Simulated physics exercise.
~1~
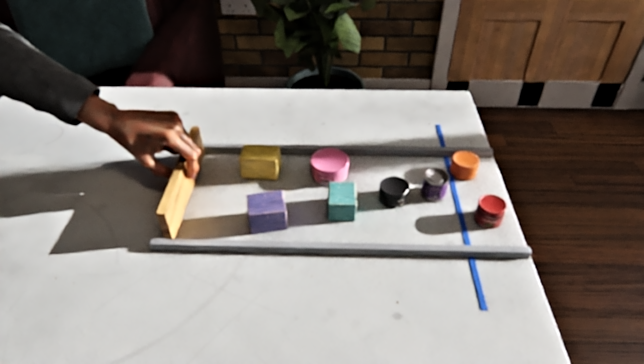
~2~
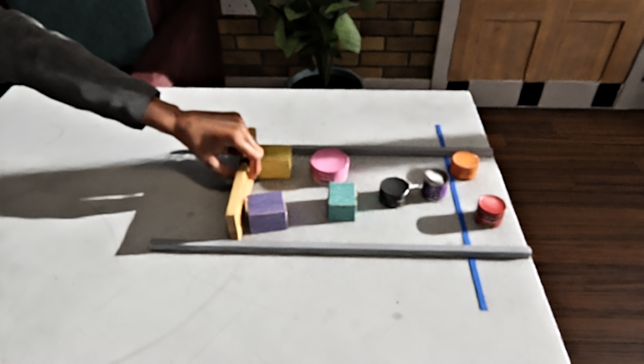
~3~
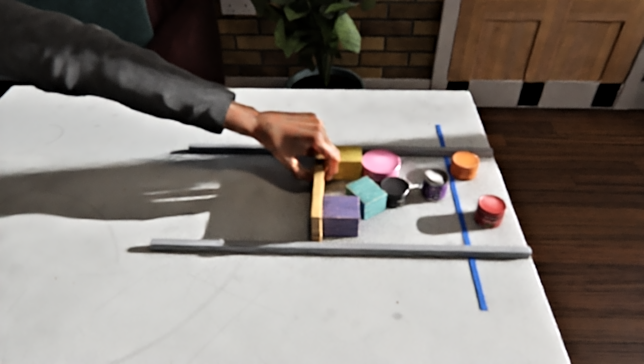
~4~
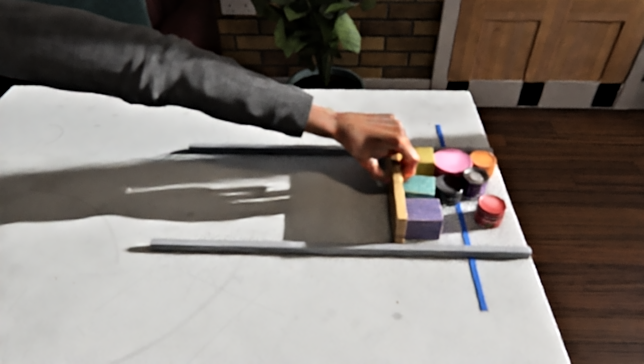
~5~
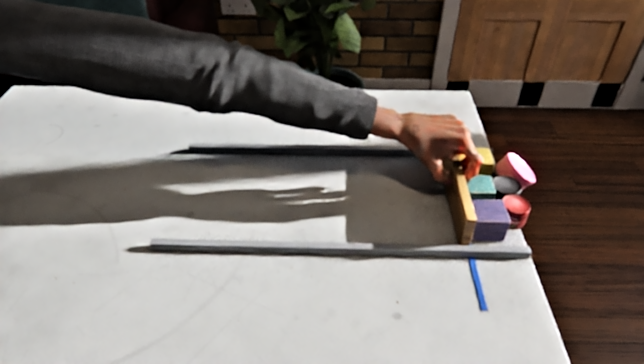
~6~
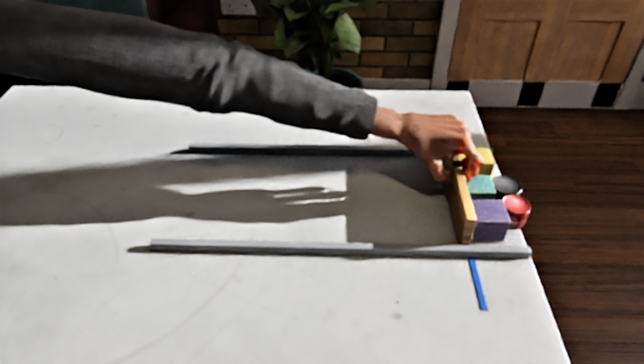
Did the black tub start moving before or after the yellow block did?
The black tub started moving after the yellow block. The board pushed the yellow block early on, while the black tub stayed put until the bunched-up things were shoved toward the tape.
